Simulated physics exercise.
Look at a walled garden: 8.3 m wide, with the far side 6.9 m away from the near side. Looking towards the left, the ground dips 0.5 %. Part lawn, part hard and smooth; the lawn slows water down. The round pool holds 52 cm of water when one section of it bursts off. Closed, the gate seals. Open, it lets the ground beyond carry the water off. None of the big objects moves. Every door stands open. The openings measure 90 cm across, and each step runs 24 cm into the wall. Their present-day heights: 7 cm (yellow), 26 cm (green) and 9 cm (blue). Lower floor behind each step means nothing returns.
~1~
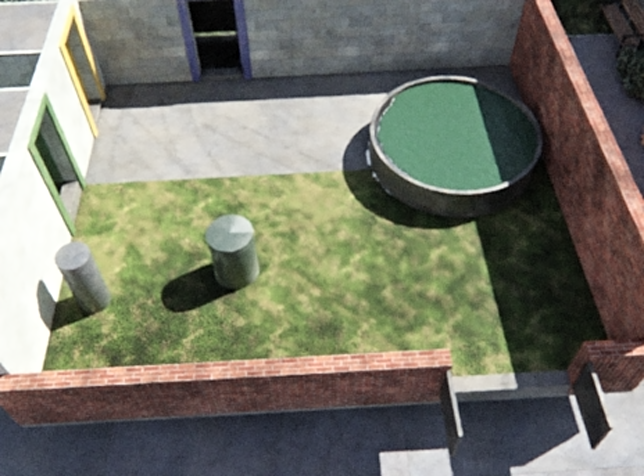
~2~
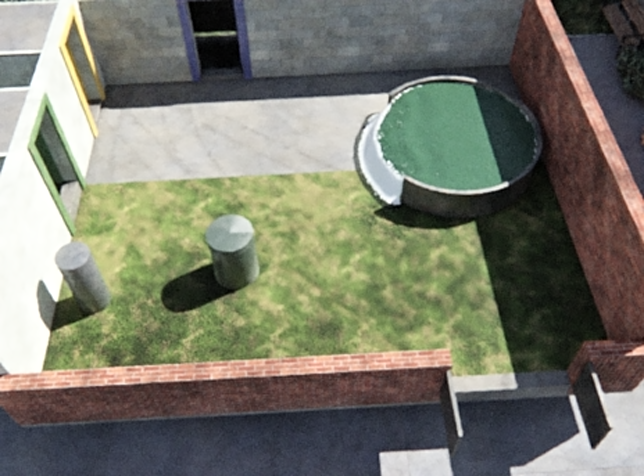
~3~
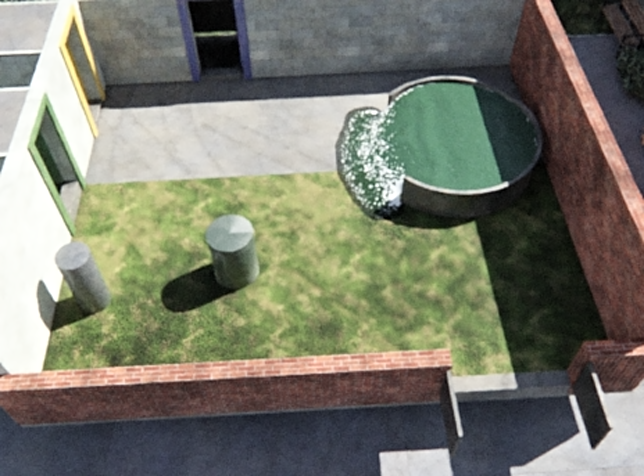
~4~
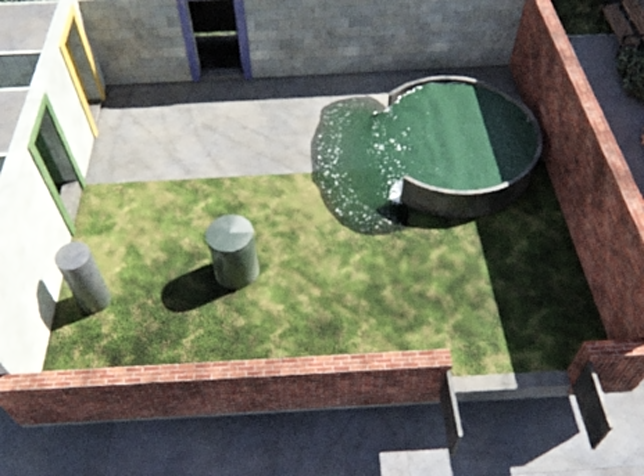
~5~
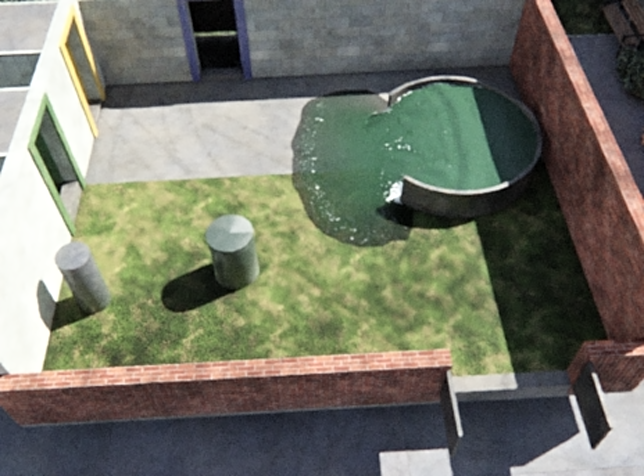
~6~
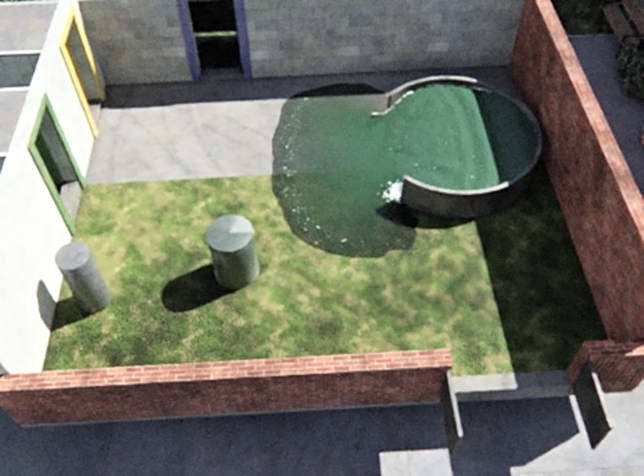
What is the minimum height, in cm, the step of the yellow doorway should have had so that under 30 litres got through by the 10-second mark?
About 21 cm.
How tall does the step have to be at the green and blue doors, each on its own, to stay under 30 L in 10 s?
You'd want about 9.0 centimetres at green and about 7.5 centimetres at blue.
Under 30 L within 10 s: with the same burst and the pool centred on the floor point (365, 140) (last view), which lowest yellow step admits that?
New minimum height: Approx. 24 cm.
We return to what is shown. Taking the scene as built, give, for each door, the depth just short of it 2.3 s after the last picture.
Yellow door 22 cm, green door 5 cm, blue door 13 cm.
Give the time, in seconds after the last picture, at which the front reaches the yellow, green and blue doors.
It reaches yellow at 1.8 s, green at 2.2 s, and blue at 0.7 s.
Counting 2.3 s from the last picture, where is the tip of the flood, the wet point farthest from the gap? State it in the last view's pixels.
Front tip: Approx. (106, 86) px.
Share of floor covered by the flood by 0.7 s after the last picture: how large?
Close to 30 per cent is wet.
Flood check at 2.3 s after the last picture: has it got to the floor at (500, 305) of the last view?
By then it is spared.
Then, 0.7 s after the last picture water covers 30 % of the floor, deepest (24 cm) near (363, 155); it has not reached the yellow door.
Then, 2.3 s after the last picture water covers 55 % of the floor, deepest (28 cm) near (115, 86); 22 cm at the yellow door, 10 litres in over its 7 cm step.
Then, 9.3 s after the last picture water covers 80 % of the floor, deepest (12 cm) near (61, 399); 9 cm at the yellow door, 303 litres in over its 7 cm step.
At the yellow door as built, the water peaked near 28 cm, 2.9 s after the last picture.
With a step of 19 cm, 46 litres would have come in within the 10 s; with 25.5 cm, 8 litres. So under 30 litres takes about 21 cm.
